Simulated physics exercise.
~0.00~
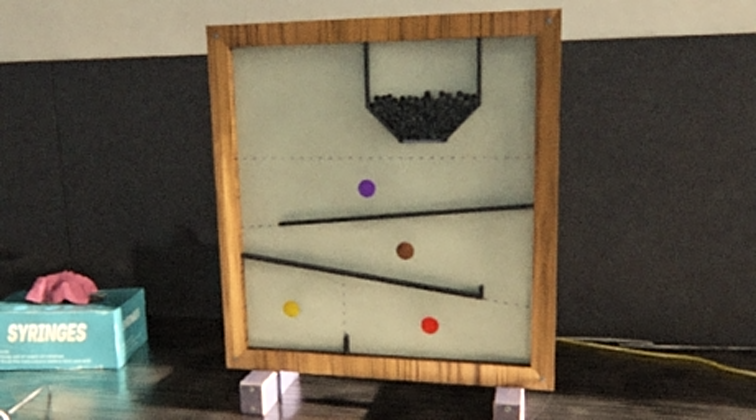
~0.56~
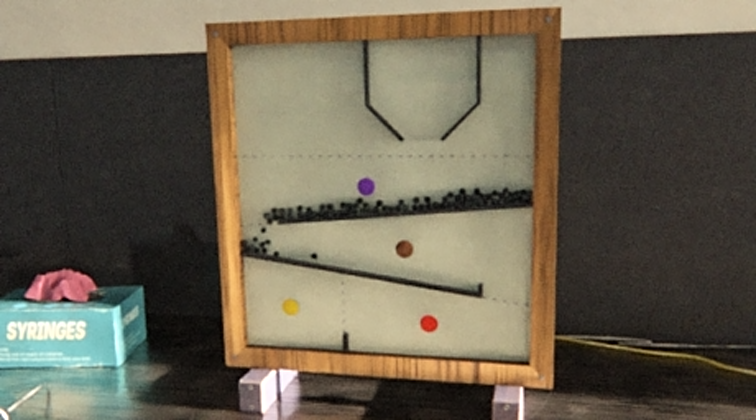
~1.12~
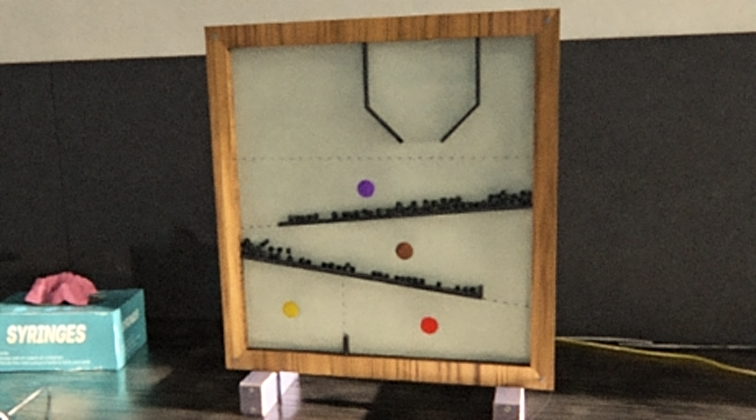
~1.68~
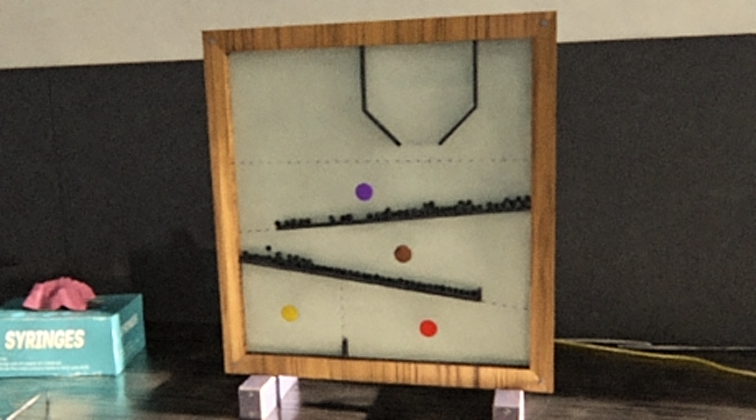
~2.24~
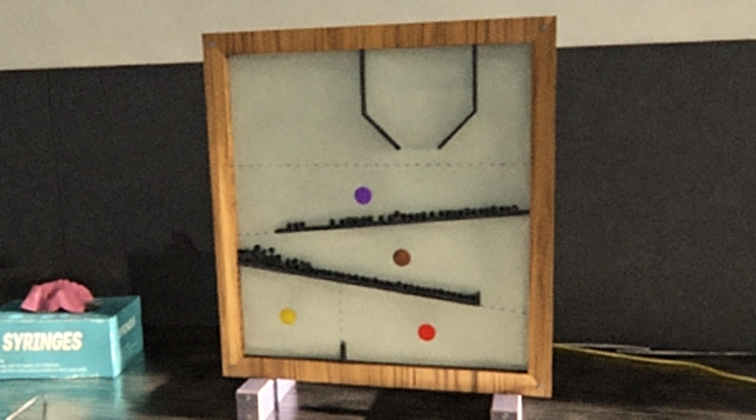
Small black beads poured from the hopper at the top of a wooden-framed panel onto a sloping ramp, and some spilled off its left end onto a second ramp running down to the right, leaving beads lying along both ramps.
